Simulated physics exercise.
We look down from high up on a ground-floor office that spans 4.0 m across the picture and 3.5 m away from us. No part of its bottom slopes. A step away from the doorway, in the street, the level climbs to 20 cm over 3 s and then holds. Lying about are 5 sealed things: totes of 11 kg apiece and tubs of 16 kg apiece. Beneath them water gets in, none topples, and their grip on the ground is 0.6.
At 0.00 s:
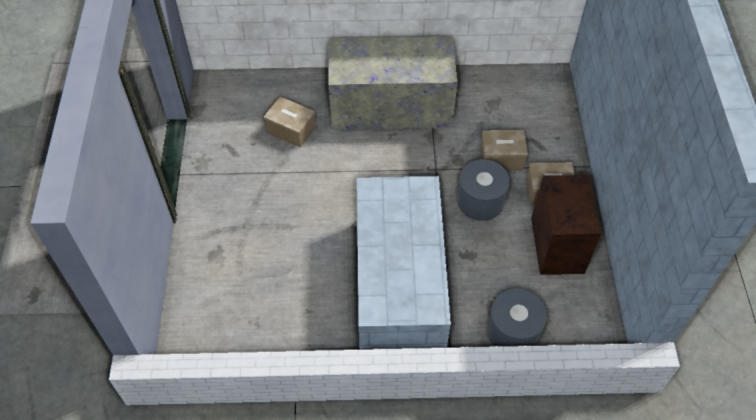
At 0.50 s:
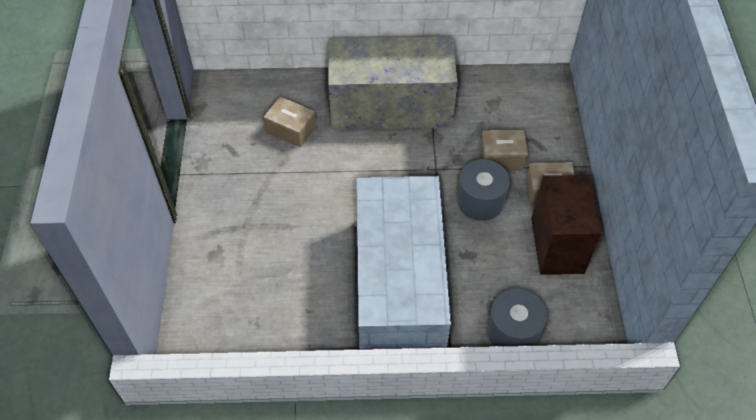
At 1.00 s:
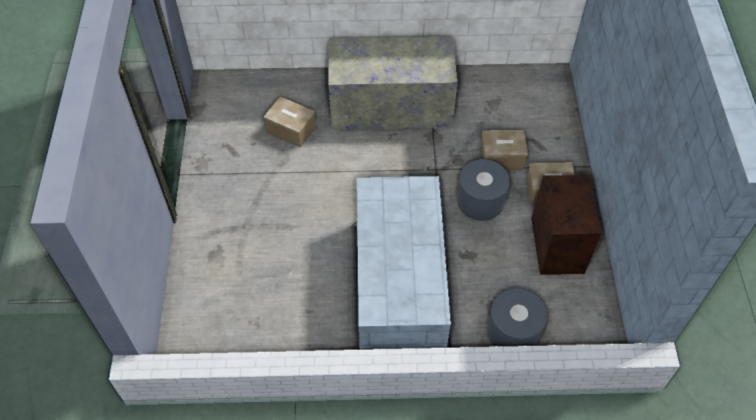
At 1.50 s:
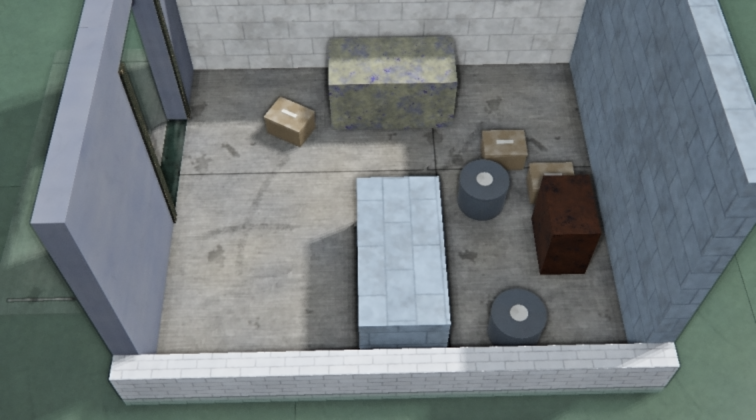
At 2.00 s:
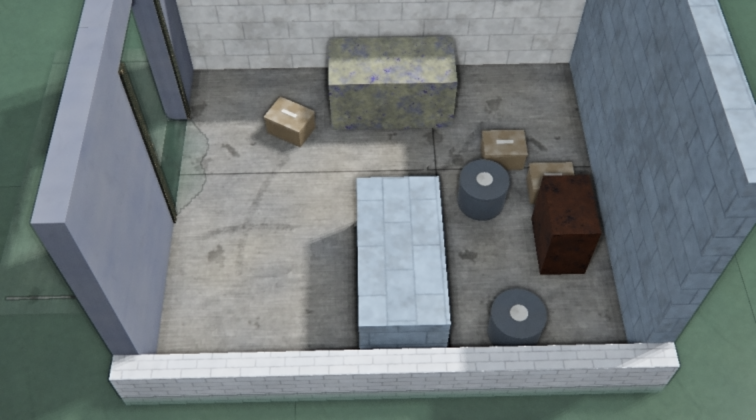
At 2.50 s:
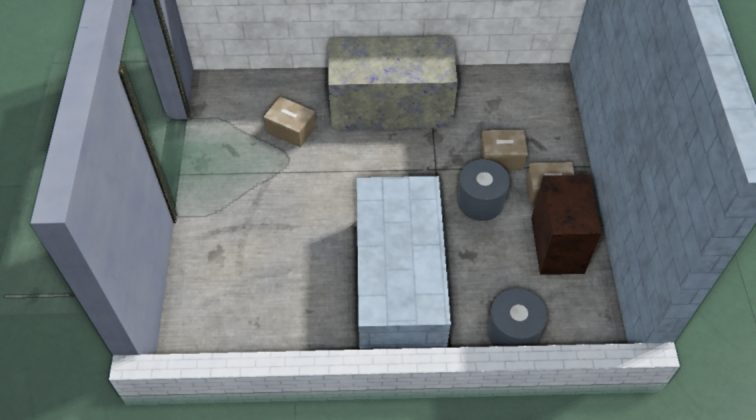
Greenish water covered the ground outside a roofless room, then slid in through the doorway on the left and spread across a small patch of floor, while the boxes and drums inside stayed still.
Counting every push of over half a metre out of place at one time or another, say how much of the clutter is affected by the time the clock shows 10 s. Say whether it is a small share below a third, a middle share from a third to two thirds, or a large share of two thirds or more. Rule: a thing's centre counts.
A middle share, from a third to two thirds.
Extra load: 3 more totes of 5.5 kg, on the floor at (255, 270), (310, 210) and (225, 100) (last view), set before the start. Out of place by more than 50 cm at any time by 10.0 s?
Result, in listed order: Not exceeded / exceeded / not exceeded.
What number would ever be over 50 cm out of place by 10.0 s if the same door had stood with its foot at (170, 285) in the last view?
Then 2 of them would.
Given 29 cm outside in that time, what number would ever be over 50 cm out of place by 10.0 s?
4.
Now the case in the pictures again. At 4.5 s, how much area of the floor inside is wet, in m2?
Roughly 6.5 m2 of it is wet.
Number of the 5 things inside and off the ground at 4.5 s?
I get 0.
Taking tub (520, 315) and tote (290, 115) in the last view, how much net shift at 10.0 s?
First 5 cm, then 60 cm.
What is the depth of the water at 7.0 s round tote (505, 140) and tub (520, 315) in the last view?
Some 9 cm at the first, some 5 cm at the second.
After 3.5 s 0 of 5 are over 50 cm from their spots; 0 afloat.
After 4.5 s 0 of 5 are over 50 cm from their spots; 0 afloat.
After 7.0 s 0 of 5 are over 50 cm from their spots; 0 afloat.
After 10.0 s 3 of 5 are over 50 cm from their spots, and 3 have been at some point; 4 afloat.
